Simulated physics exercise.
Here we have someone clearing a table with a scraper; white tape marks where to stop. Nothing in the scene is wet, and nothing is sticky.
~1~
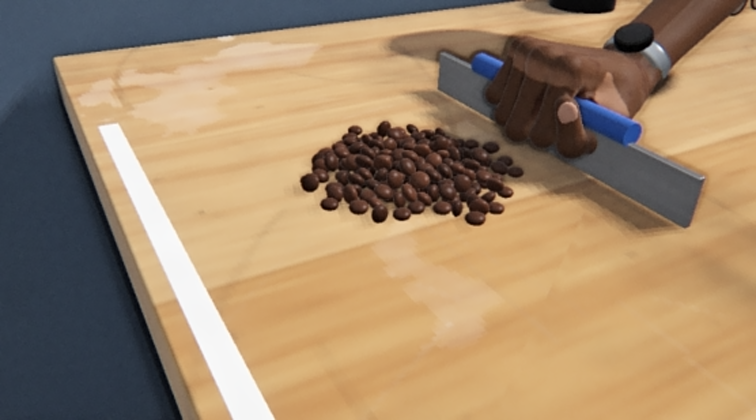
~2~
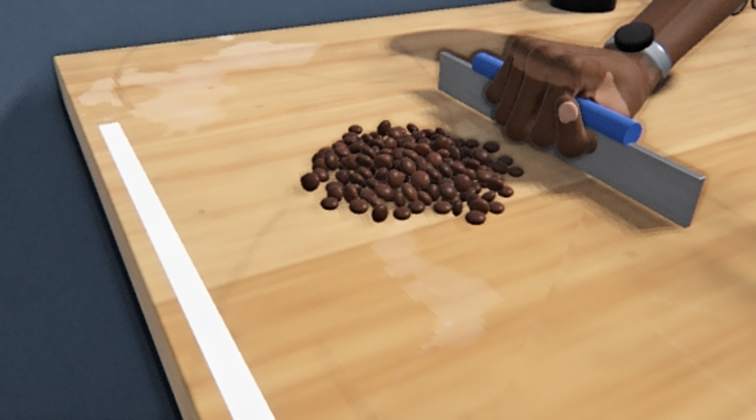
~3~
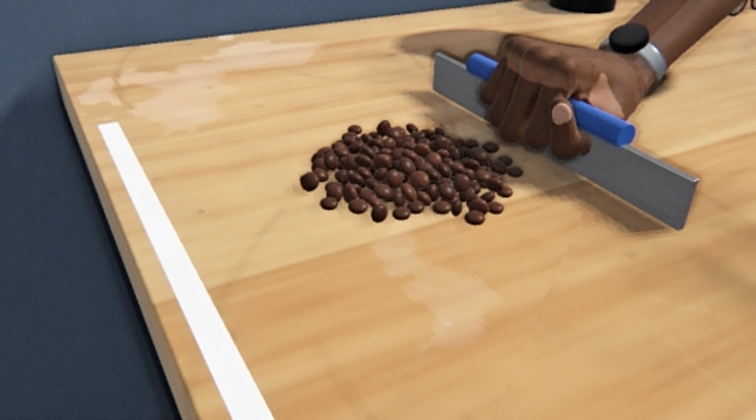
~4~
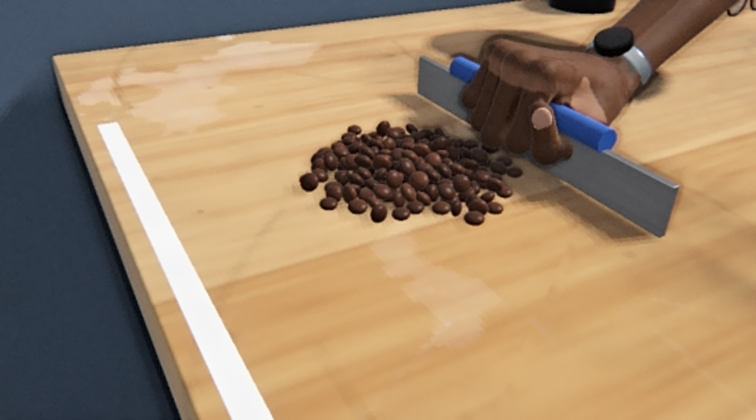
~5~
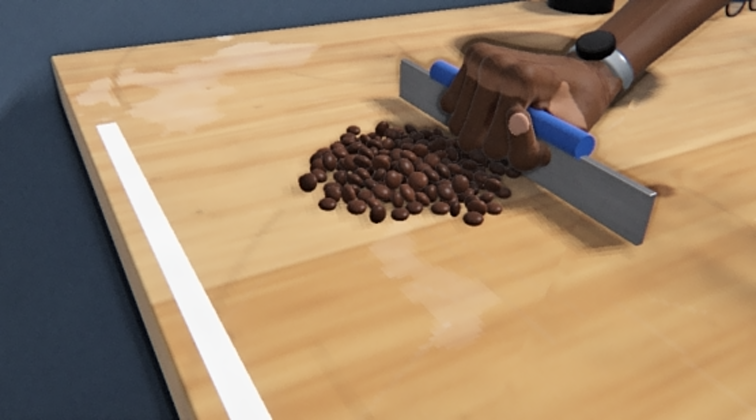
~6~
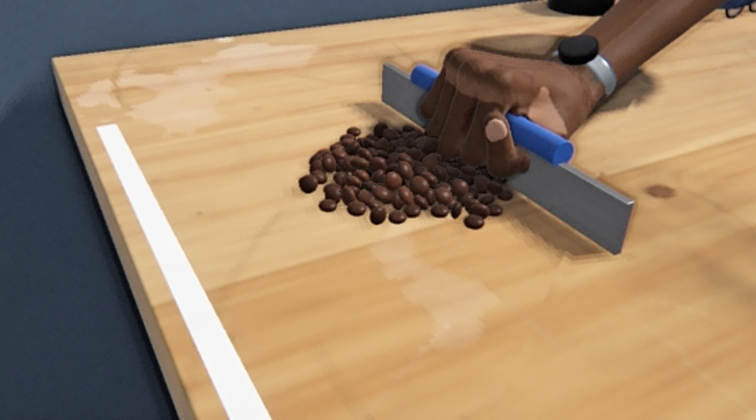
A hand gripping a scraper by its blue handle rested beside a heap of small dark brown pieces on a wooden table, then slid the blade left into the heap, barely shifting a few.
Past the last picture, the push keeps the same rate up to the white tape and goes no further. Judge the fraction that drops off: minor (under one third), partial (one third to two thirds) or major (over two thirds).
A major fraction drops off.
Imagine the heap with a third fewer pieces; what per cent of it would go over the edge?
90 %, about.
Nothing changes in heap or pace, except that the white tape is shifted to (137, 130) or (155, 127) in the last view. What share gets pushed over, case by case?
70 % and 50 %.
Shortly afterwards, scraper still moving, near (326, 149); heap all on the table, its front near (192, 238).
Next, scraper stopped at the white tape; heap the bulk over the edge.
In the end, scraper stopped at the white tape; heap the bulk over the edge.
